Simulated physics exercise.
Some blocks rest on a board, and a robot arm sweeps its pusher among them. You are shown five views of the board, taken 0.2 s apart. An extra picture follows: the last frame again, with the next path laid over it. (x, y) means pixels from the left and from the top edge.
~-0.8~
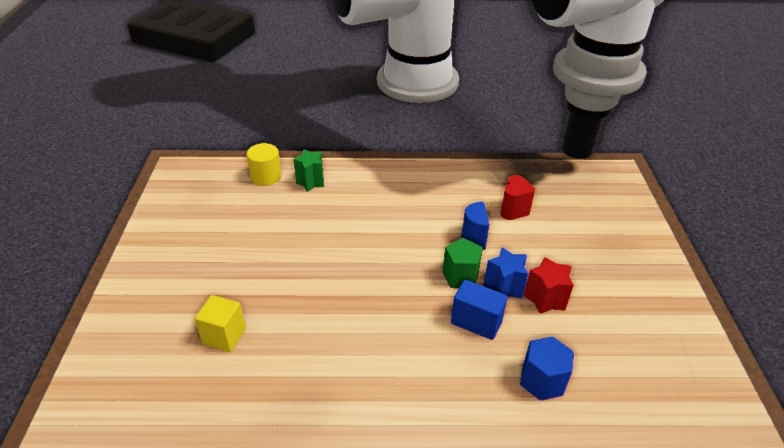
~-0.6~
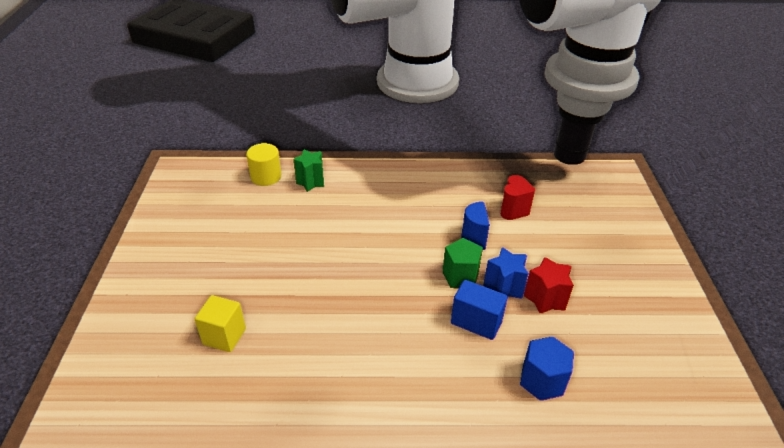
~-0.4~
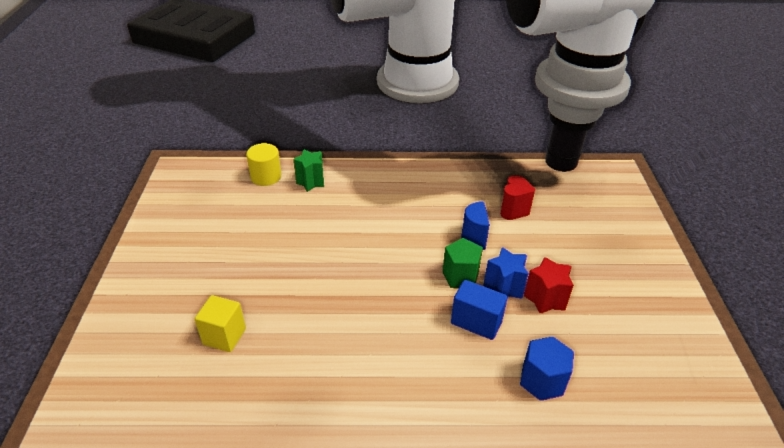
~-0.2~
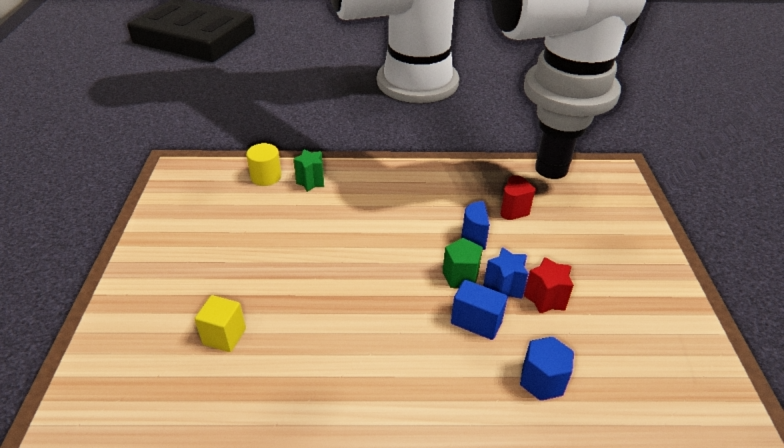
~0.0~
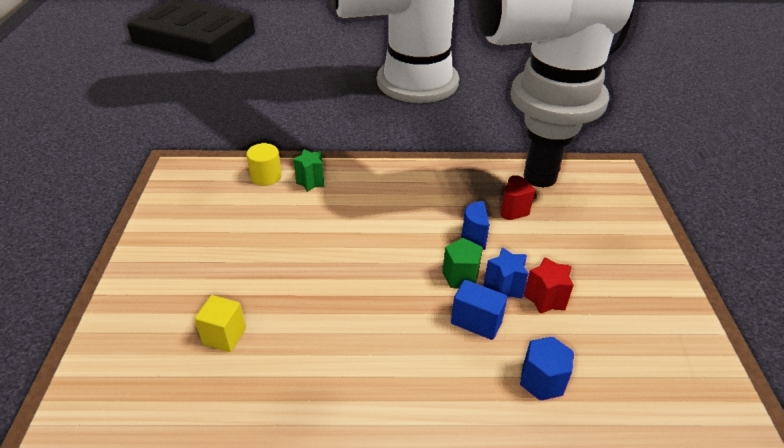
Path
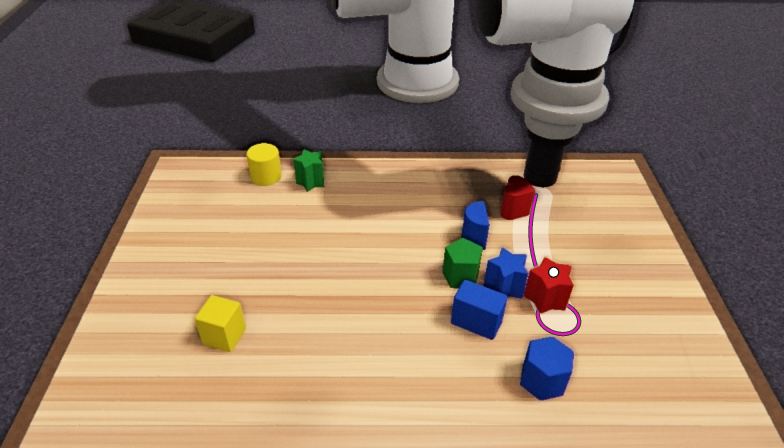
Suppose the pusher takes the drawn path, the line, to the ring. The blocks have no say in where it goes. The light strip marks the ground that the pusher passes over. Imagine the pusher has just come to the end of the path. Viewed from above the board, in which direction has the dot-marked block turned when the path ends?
From above, it turns counterclockwise.
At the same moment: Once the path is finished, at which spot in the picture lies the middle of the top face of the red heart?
Answer: (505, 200).
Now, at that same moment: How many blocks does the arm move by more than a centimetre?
Two blocks shift.
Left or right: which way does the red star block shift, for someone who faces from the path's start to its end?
The left.
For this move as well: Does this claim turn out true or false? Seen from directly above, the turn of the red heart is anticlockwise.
This is false.
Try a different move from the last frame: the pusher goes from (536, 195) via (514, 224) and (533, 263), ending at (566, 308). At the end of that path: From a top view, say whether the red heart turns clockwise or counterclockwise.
From above, it looks like the red heart goes clockwise.
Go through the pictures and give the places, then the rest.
Pusher tip (577, 151); block tops, blue star block (510, 261); red heart (519, 185); red star block (554, 272), in the first picture.
Pusher (569, 156); blocks unchanged, in the second picture.
Pusher (561, 163); blocks unchanged, in the third picture.
Pusher (551, 170); blocks unchanged, in the fourth picture.
Pusher (540, 178); blue star block (510, 261); red heart (519, 185); red star block (554, 272), in the fifth picture.
Path on the board, from (536, 195) through (531, 229) and (537, 270) to (558, 318); the dot is on the red star block.
What follows on the original path. One third of the way, pusher (534, 213); red heart (505, 200), turned 45° clockwise.
Two thirds of the way, pusher (542, 254); red heart (505, 200), turned 45° clockwise; red star block (555, 275).
At the end, pusher (564, 301); blue star block in place; red heart (505, 200), turned 45° clockwise; red star block (586, 326), turned 20° anticlockwise.
